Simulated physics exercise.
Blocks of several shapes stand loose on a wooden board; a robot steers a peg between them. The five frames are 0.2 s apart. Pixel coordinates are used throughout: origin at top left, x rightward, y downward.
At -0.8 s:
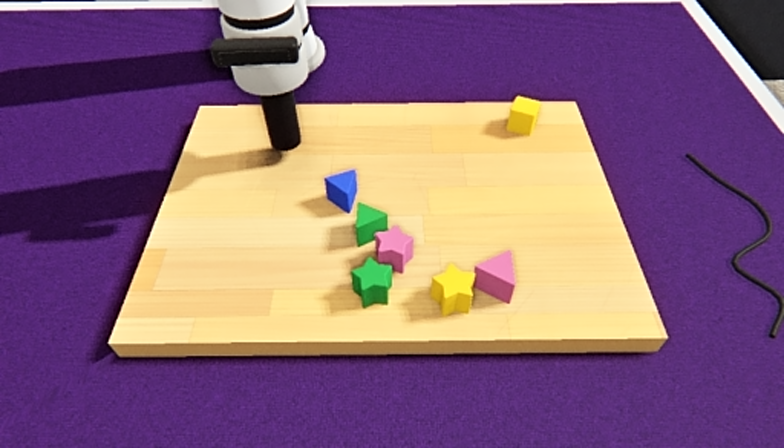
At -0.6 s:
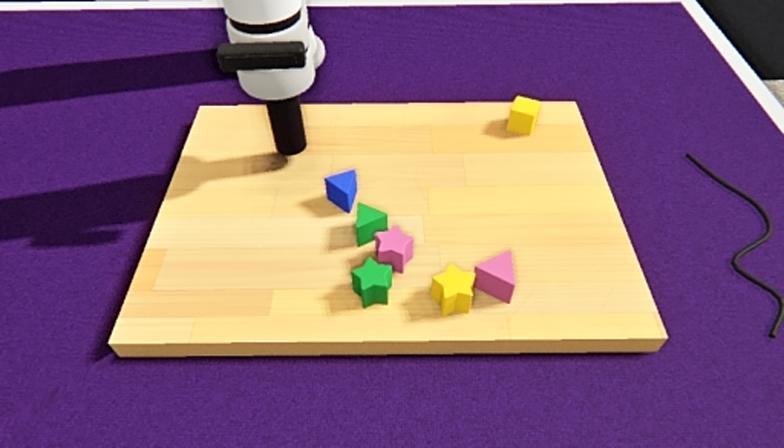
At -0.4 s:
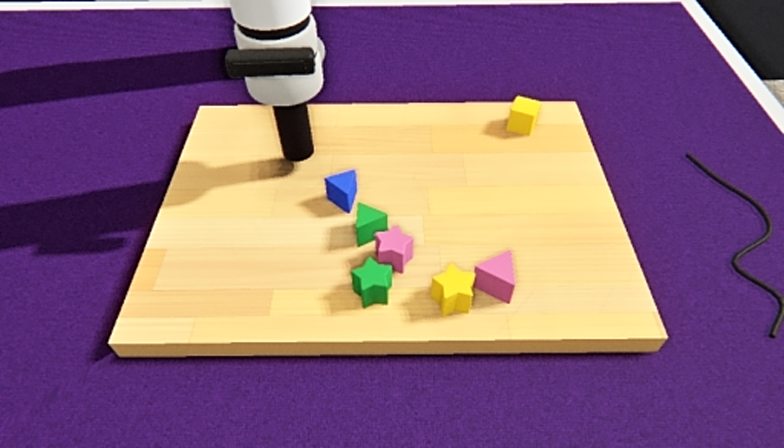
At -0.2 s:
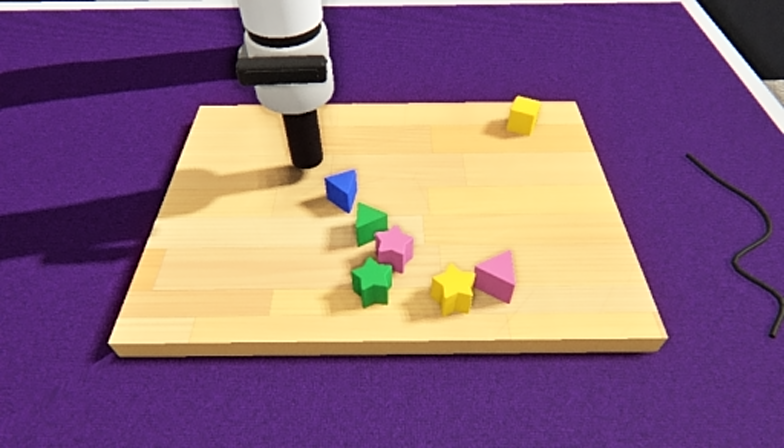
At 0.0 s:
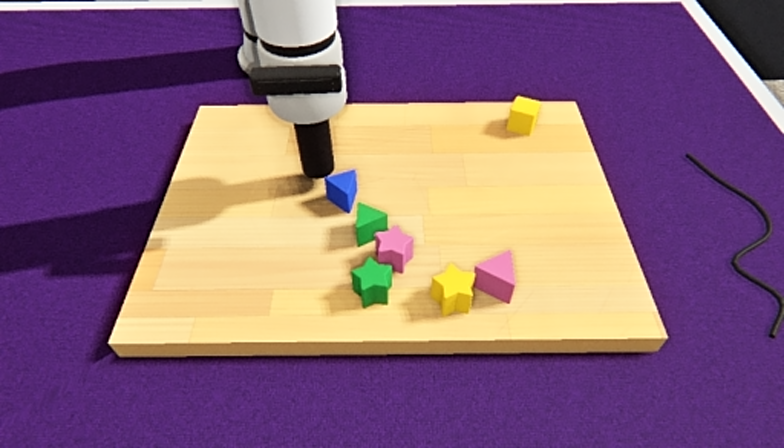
The robot arm's black peg moved slowly down and to the right across the wooden board, drawing close to the blue triangular block, while all the colored blocks stayed still.
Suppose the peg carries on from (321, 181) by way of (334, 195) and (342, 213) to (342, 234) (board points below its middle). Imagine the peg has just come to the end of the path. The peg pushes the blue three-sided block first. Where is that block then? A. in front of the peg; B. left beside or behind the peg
B (left beside or behind the peg)
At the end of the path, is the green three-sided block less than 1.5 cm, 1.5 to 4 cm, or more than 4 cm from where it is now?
Its displacement is between 1.5 and 4 cm.
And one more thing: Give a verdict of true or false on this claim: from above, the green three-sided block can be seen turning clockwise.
The claim does not hold.
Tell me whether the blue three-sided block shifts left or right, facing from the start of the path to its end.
Taking start-to-end as forward, the block's sideways shift goes to the left.
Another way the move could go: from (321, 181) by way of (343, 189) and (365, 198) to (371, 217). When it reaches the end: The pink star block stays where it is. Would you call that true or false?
My answer: False.
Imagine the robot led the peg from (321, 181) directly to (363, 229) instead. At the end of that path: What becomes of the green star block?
That block is going to be left alone.
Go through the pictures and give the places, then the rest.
Lower end of the peg (286, 142), tops of blocks, blue three-sided block (342, 179), green three-sided block (367, 214), green star block (372, 273), pink star block (393, 239), in the first frame.
Peg (291, 146), blocks as before, in the second frame.
Peg (299, 152), blocks as before, in the third frame.
Peg (308, 159), blocks as before, in the fourth frame.
Peg (319, 168), blue three-sided block (342, 179), green three-sided block (367, 214), green star block (372, 273), pink star block (393, 239), in the fifth frame.
The first path, step by step. One third of the way, peg (333, 183); blue three-sided block (352, 188), turned 25° anticlockwise.
Two thirds of the way, peg (340, 201); blue three-sided block (368, 199), turned 40° anticlockwise; green three-sided block (368, 217), turned 15° anticlockwise.
At the end, peg (340, 221); blue three-sided block (372, 201), turned 60° anticlockwise; green three-sided block (372, 226), turned 45° anticlockwise; green star block not moved; pink star block (399, 242).
